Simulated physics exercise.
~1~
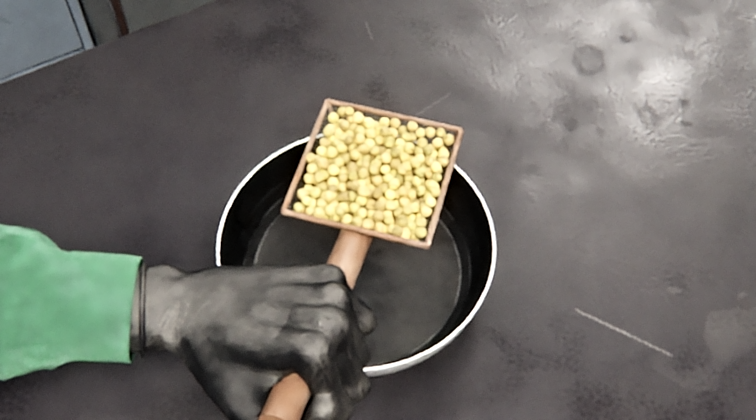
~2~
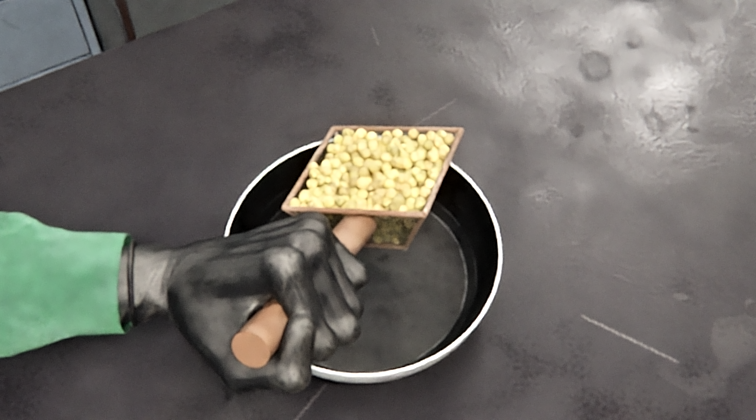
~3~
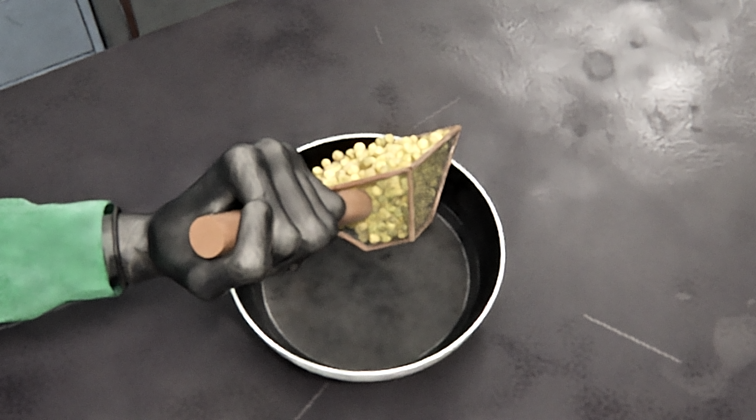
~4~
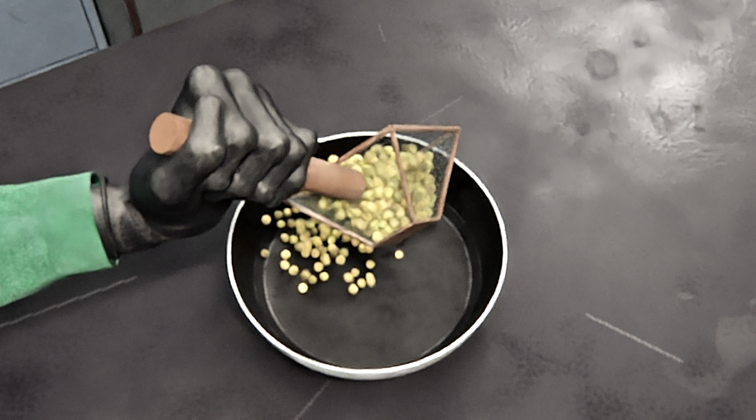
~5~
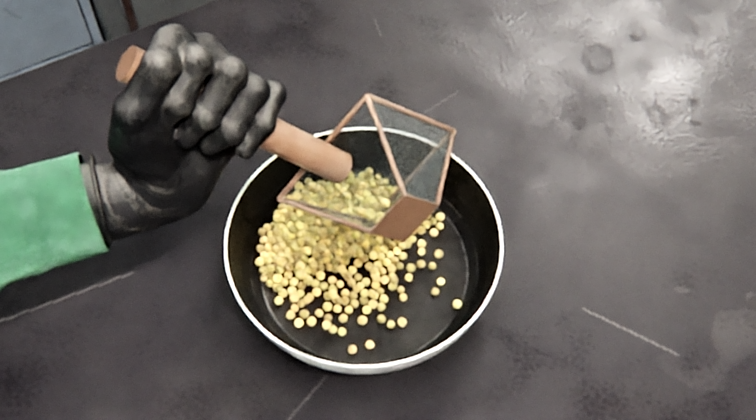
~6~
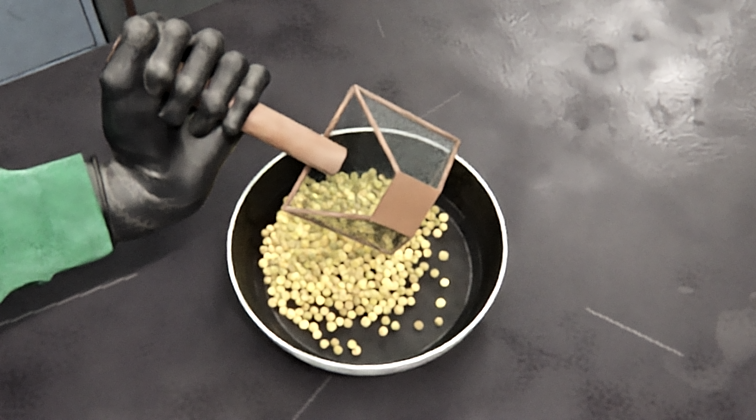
The footage shows a black-gloved hand in a green sleeve holding a clear-sided scoop of yellow soya beans over a dark pan, then steadily tipping it until they tumble out, ending with beans spread across the pan's left and middle beneath the steeply tilted scoop.
